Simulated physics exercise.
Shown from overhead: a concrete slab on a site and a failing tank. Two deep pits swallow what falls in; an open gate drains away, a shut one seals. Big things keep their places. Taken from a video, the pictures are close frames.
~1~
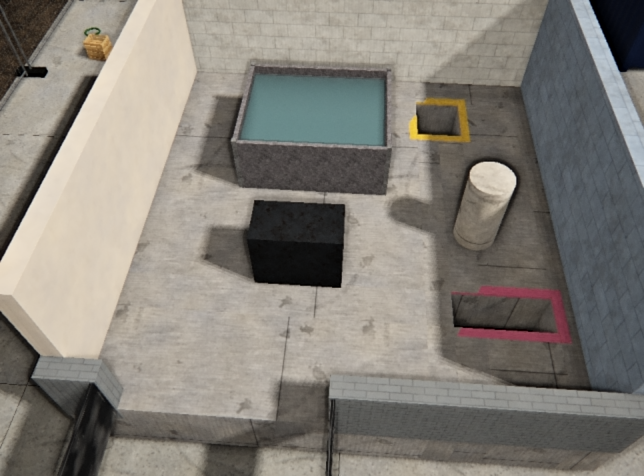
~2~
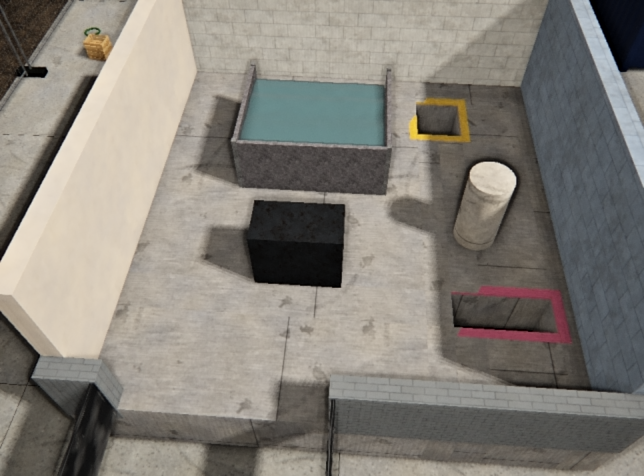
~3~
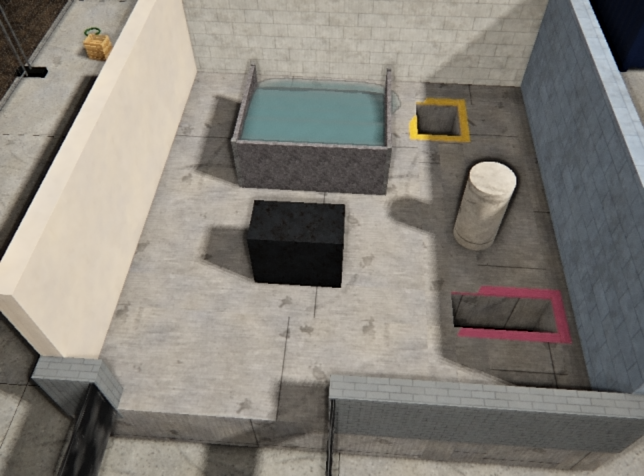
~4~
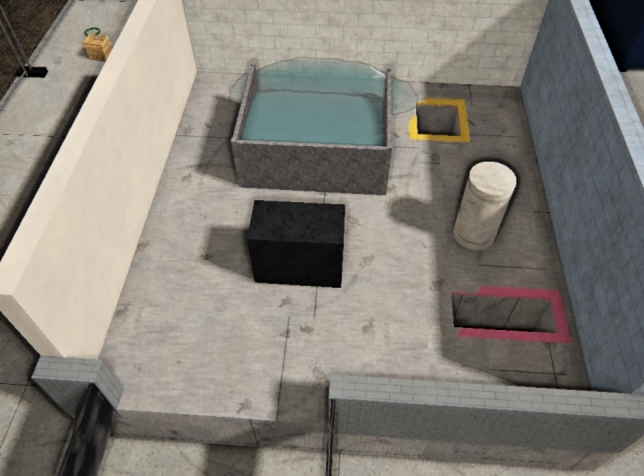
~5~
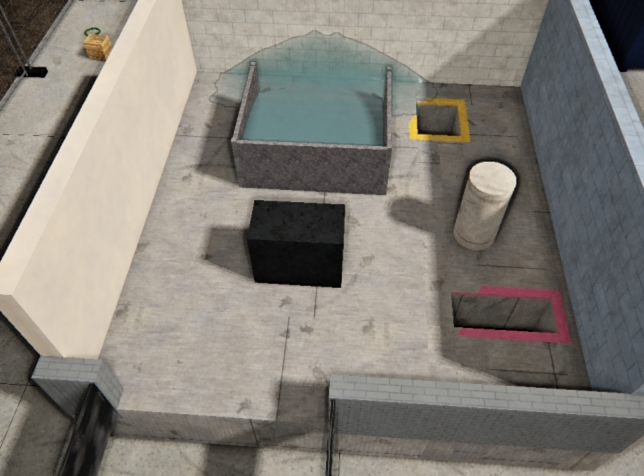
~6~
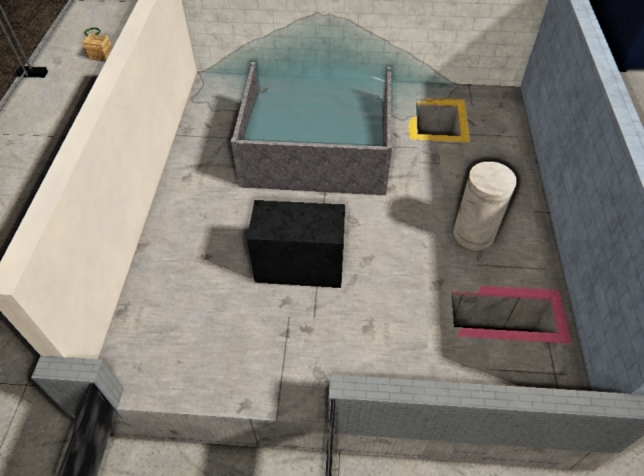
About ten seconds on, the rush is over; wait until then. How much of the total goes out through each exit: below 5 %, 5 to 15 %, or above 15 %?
Outcome: The gate clears fifteen per cent, the yellow pit clears fifteen per cent, the pink pit holds five to fifteen per cent.
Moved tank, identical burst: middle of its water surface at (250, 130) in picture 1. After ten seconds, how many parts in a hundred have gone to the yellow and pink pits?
The yellow pit gets 35 per cent, the pink pit 14 per cent.
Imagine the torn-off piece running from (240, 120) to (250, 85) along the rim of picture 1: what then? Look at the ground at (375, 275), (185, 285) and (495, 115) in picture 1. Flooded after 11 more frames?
So the first one is left untouched, the next drenched, and the last left untouched.
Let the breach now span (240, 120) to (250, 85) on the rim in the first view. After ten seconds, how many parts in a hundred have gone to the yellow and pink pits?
The yellow pit takes 14 per cent and the pink pit 6 per cent.
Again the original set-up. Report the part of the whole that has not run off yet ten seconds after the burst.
That works out to about 44 percent.
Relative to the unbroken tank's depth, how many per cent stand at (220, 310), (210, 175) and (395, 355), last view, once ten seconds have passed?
First spot roughly 4 %, second 4 %, third 4 %.
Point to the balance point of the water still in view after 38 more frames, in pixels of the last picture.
Point: (322, 160).
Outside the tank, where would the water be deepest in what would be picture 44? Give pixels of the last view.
Deepest spot: Around (520, 87).
A moment on, water covers 20 % of the floor; the gate 0 %, the yellow pit 2 %, the pink pit 0 %.
Next, water covers 35 % of the floor; the gate 0 %, the yellow pit 8 %, the pink pit 0 %.
Then, water covers 70 % of the floor; the gate 2 %, the yellow pit 14 %, the pink pit 1 %.
Later, water covers 80 % of the floor; the gate 13 %, the yellow pit 19 %, the pink pit 5 %.
In the end, water covers 90 % of the floor; the gate 22 %, the yellow pit 23 %, the pink pit 10 %.
